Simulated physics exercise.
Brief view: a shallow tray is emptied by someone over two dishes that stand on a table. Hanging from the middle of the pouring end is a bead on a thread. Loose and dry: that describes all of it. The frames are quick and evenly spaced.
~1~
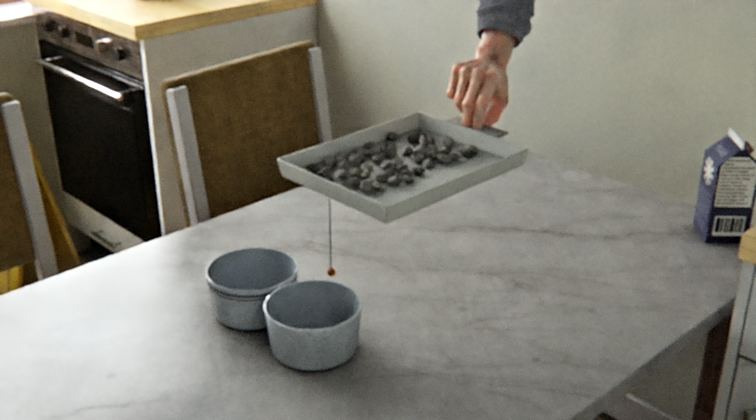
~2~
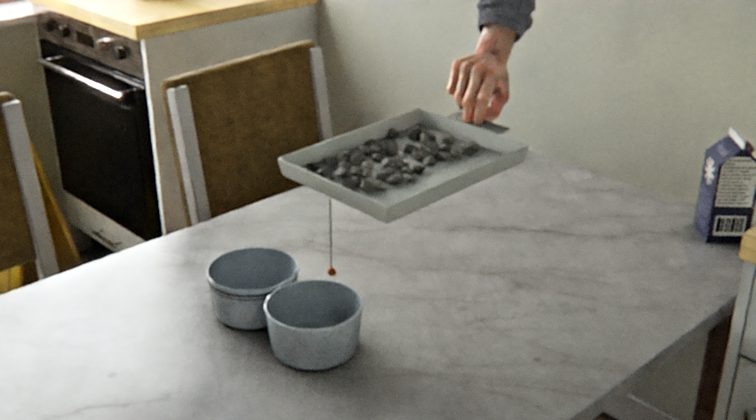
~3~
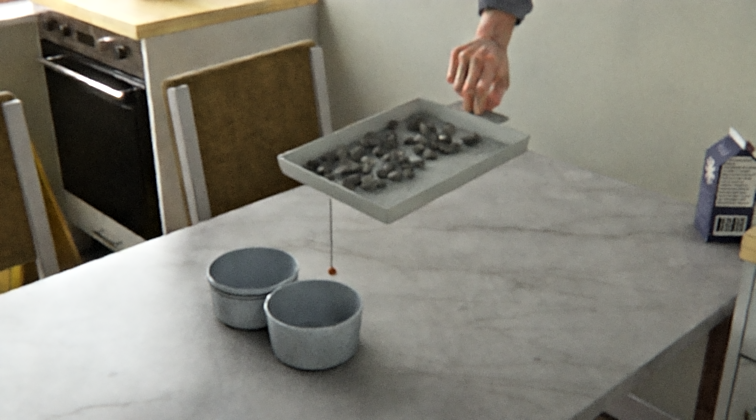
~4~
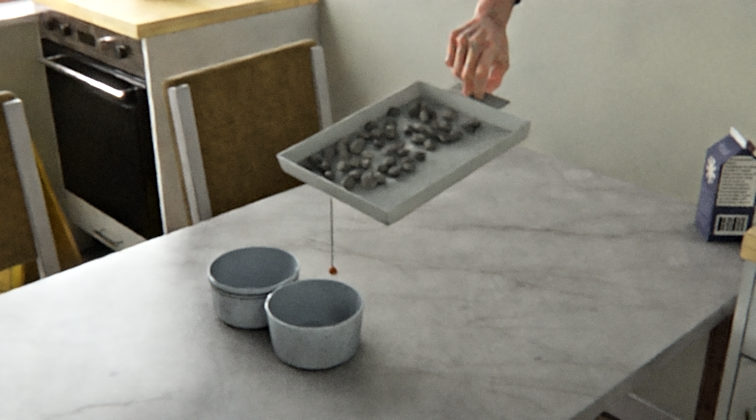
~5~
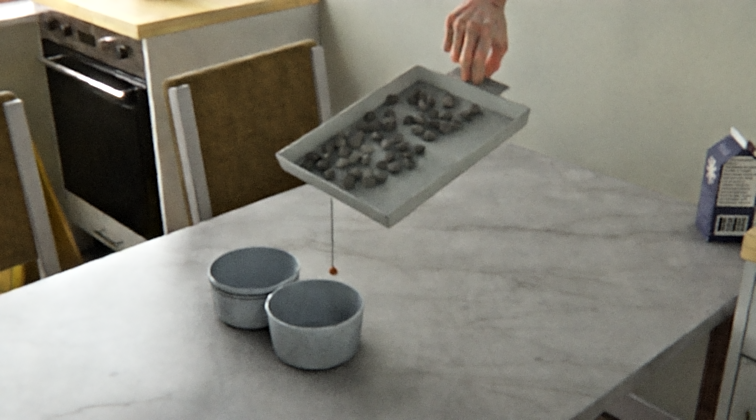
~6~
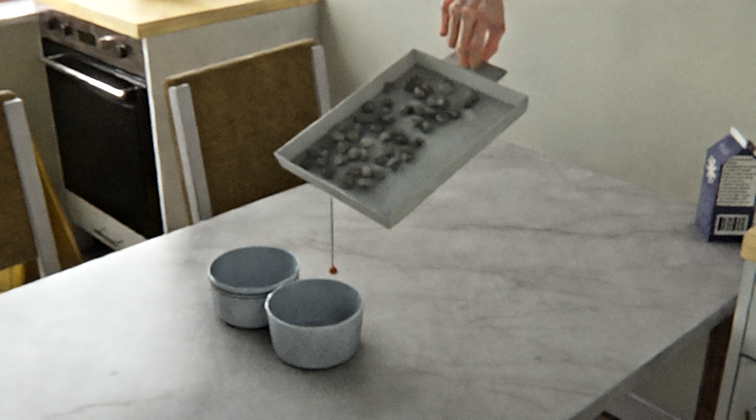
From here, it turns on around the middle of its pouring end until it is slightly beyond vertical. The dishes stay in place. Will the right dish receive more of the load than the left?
Yes, the right dish does.
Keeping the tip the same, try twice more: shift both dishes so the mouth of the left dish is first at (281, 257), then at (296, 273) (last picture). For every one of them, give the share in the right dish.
You'd get 40 in a hundred first and 70 in a hundred after that.
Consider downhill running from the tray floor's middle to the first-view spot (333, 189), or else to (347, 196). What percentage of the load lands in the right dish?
That comes to 30 per cent the first time and 50 per cent the second.
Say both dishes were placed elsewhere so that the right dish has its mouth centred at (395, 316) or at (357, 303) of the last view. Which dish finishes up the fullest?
The first time the right-side one comes out ahead, then the right-side one the second time.
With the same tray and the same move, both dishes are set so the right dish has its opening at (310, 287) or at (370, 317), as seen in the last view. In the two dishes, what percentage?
First placement near 30 percent, second near 80 percent.
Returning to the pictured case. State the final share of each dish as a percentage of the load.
The share is 0 per cent in the left dish and 60 per cent in the right dish.
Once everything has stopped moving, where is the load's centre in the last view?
Roughly at pixel (330, 347).
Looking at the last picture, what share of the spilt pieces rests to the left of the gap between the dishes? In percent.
About 20 percent.
Soon after the last picture, tray tipped steeply; all on the tray.
A little later, tray tipped past a quarter turn; about half on the tray; about a quarter in the right dish; about a quarter outside both; a stray few in the air.
Later still, tray tipped past a quarter turn; about half in the right dish; about half outside both.
At rest, tray tipped past a quarter turn; about half in the right dish; none in the left dish; about half outside both.
